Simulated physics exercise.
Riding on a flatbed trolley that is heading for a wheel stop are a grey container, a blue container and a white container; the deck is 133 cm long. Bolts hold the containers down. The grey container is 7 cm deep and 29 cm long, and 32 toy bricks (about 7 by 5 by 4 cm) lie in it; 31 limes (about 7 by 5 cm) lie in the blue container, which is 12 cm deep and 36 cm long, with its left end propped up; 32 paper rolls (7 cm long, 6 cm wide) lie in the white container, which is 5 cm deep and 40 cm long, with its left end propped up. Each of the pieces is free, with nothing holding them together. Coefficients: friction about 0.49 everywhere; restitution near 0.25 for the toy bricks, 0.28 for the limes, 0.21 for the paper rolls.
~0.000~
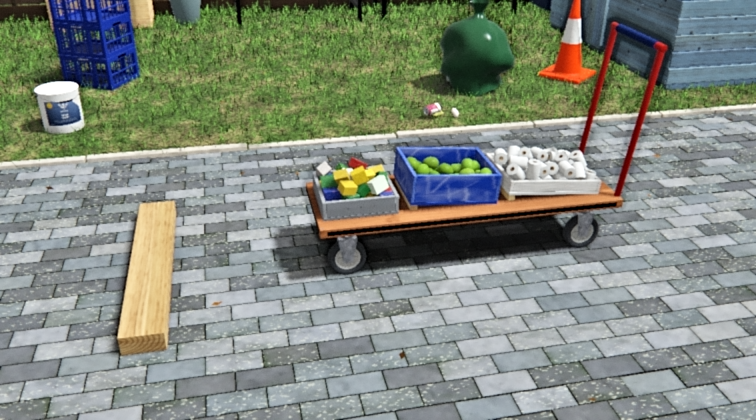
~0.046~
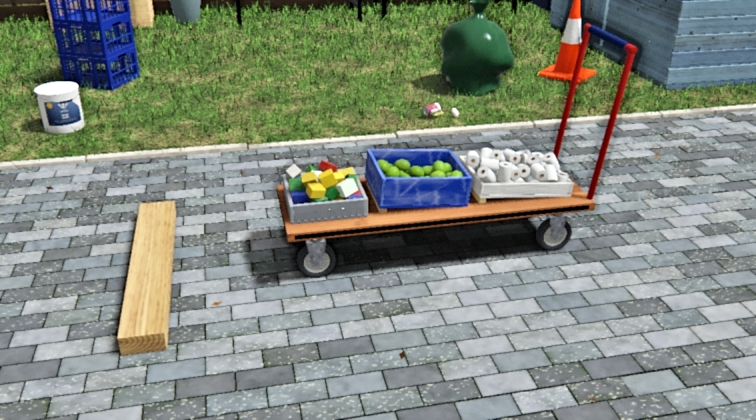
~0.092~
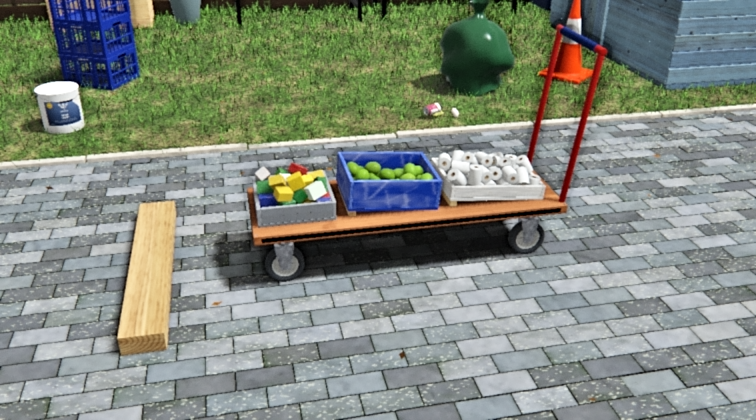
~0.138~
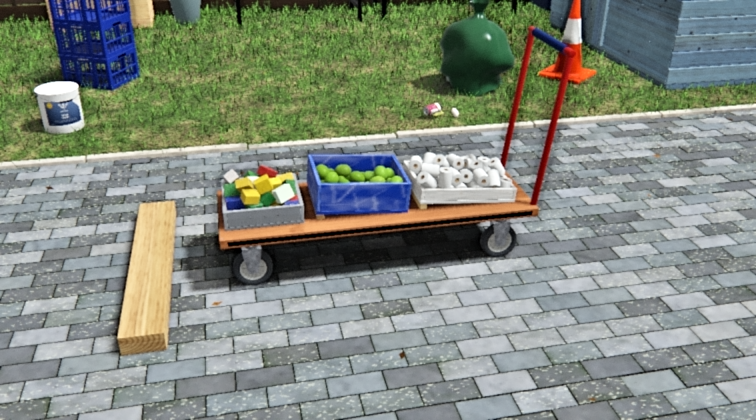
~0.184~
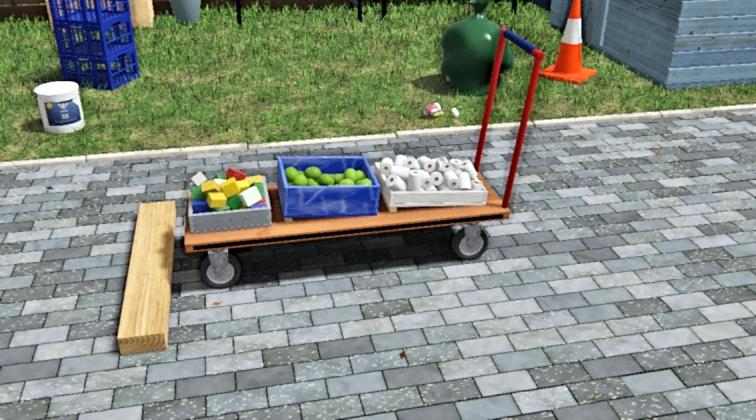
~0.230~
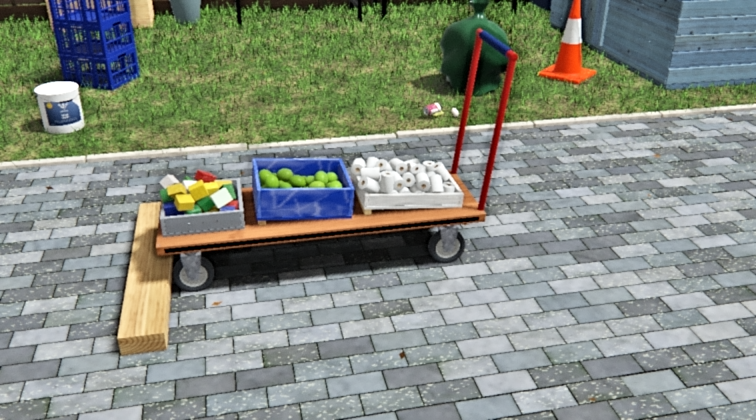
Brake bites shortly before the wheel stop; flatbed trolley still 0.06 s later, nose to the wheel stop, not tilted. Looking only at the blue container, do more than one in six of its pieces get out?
No.
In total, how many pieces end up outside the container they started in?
Roughly 20 pieces.
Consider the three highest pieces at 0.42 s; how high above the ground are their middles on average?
48 cm.
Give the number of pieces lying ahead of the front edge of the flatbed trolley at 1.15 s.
About 8.
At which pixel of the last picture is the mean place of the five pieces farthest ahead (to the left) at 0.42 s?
Centre approx. at (79, 225) px.
After 0.30 s, 4 of 32 out of the grey container, 0 of 31 out of the blue container and 5 of 32 out of the white container.
After 0.42 s, 11 of 32 out of the grey container, 0 of 31 out of the blue container and 8 of 32 out of the white container.
After 0.65 s, 11 of 32 out of the grey container, 0 of 31 out of the blue container and 9 of 32 out of the white container.
Outcome (at 1.15 s), 11 of 32 out of the grey container, 0 of 31 out of the blue container and 10 of 32 out of the white container. Asked share, 0 of 31, 0 per cent.
